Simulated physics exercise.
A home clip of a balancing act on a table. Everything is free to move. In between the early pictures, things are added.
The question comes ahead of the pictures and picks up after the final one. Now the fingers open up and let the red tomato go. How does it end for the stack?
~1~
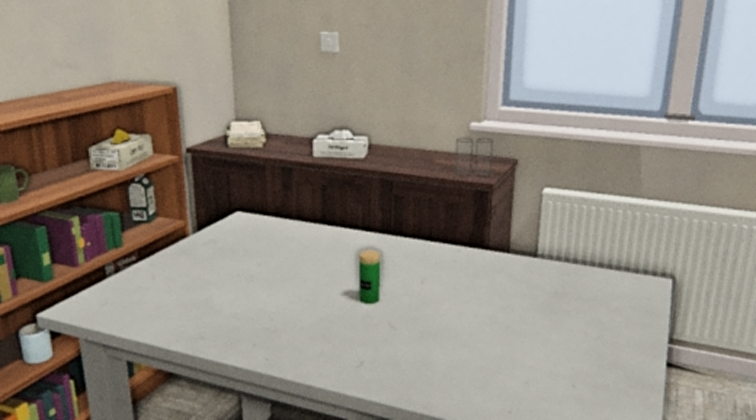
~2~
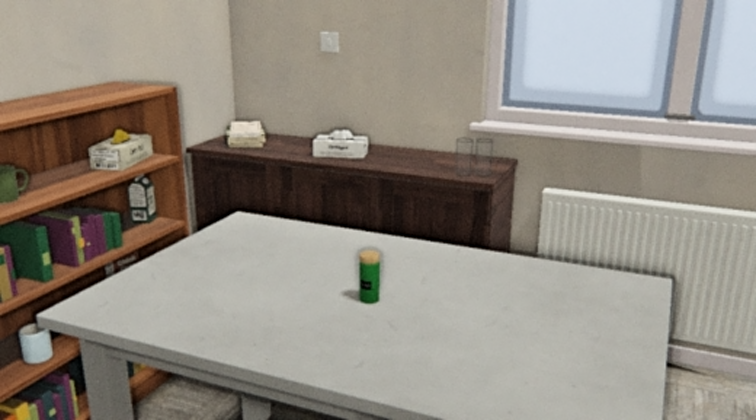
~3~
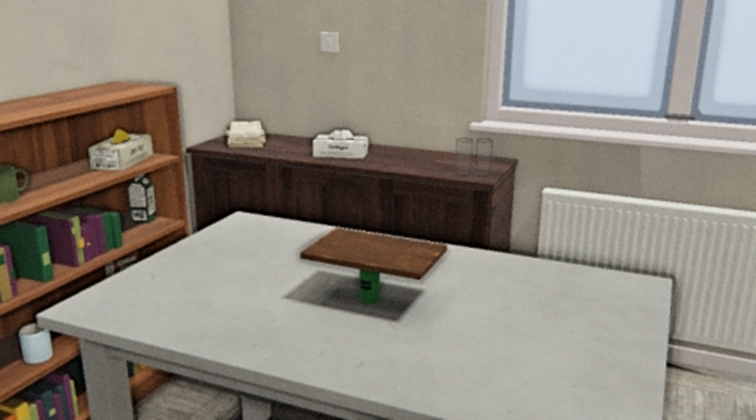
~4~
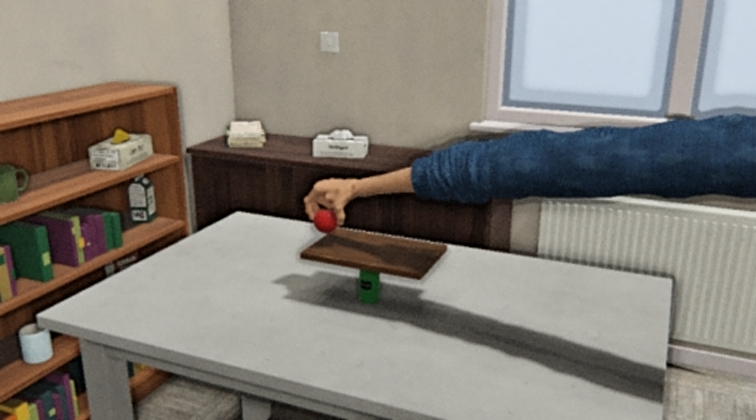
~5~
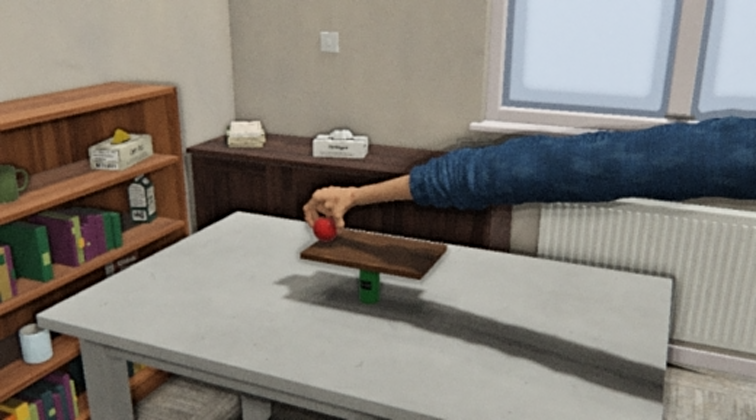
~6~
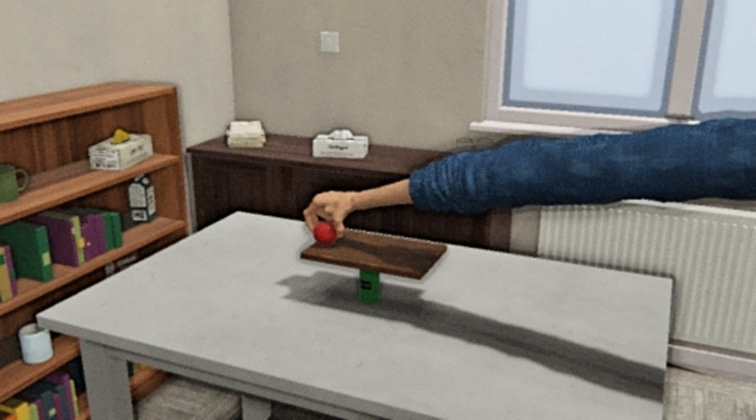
The tower remains standing.
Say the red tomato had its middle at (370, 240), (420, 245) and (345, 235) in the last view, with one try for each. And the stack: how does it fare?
So, first go it stays put, second go it comes down, third go it stays put.
Then, 0.20 s on from there, no change.
Then, 0.40 s on from there, red tomato resting near (326, 233).
In the end, all 3 unmoved. At the end, from the last picture's camera, red tomato near (326, 233). The stack stays up.
